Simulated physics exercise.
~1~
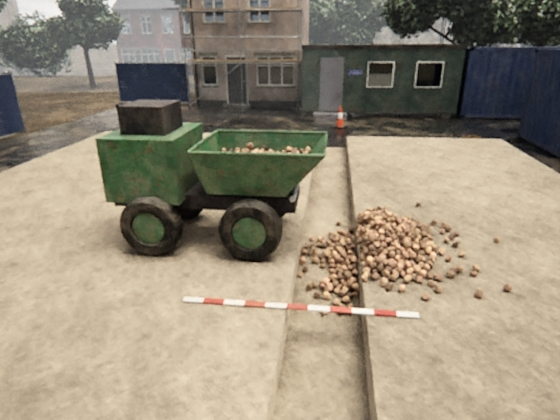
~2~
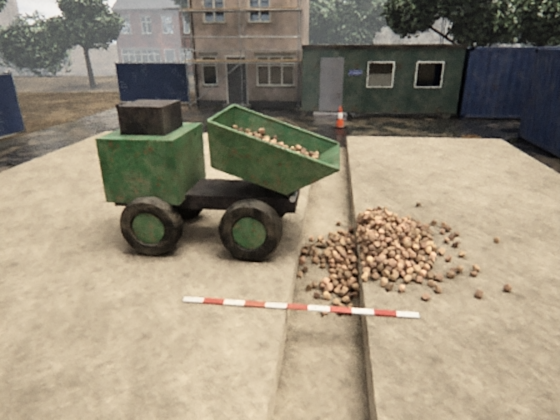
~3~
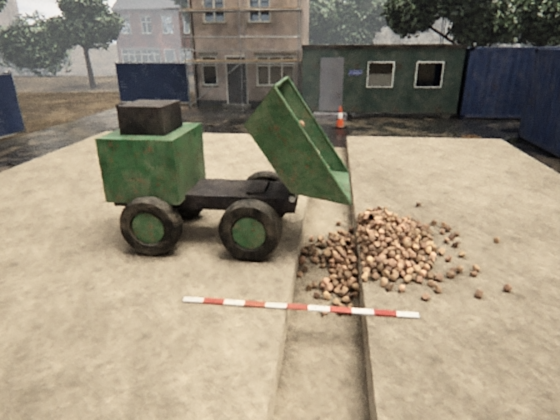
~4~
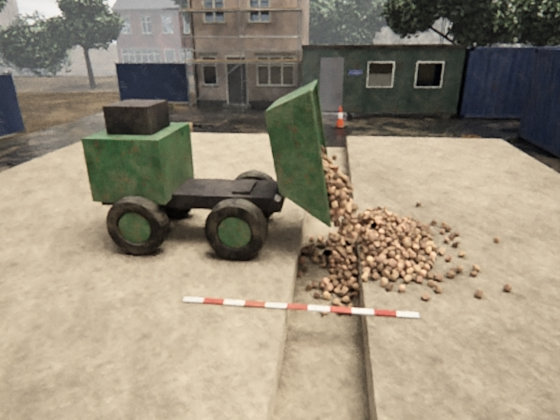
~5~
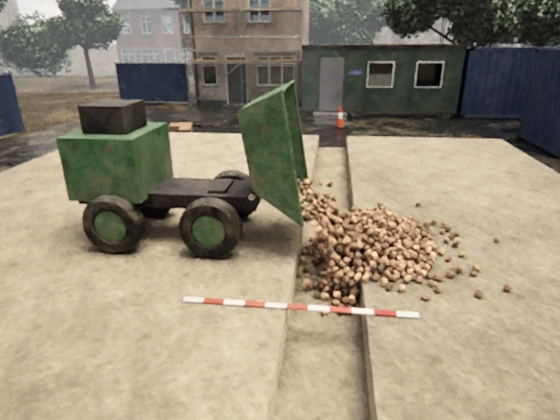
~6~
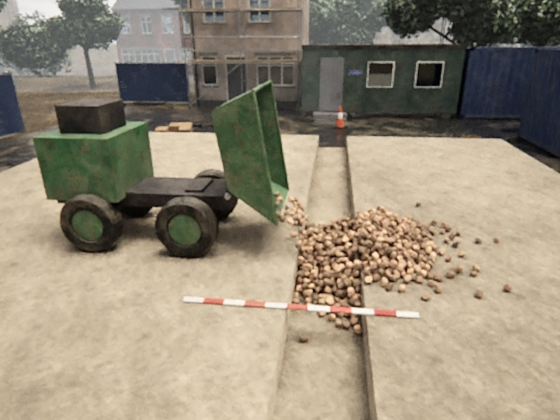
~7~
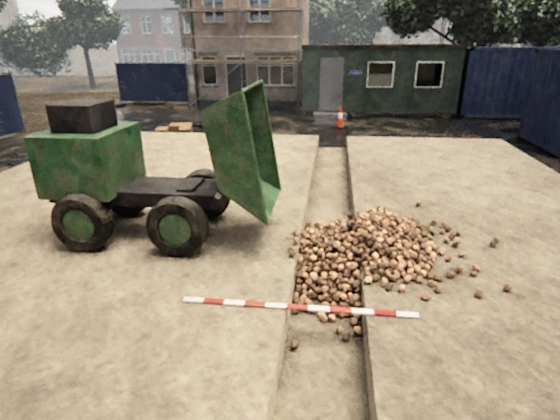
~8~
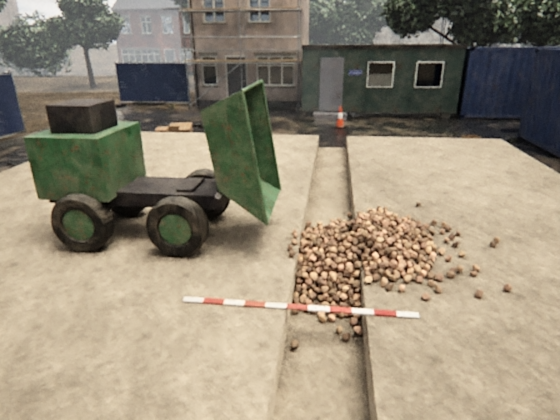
A small green dumper tipped its body up steeply beside a heap of brownish stones, then rolled back to the left as its load poured out into the trench, and it ended standing still, empty and still raised, with the heap spread wider across the trench.
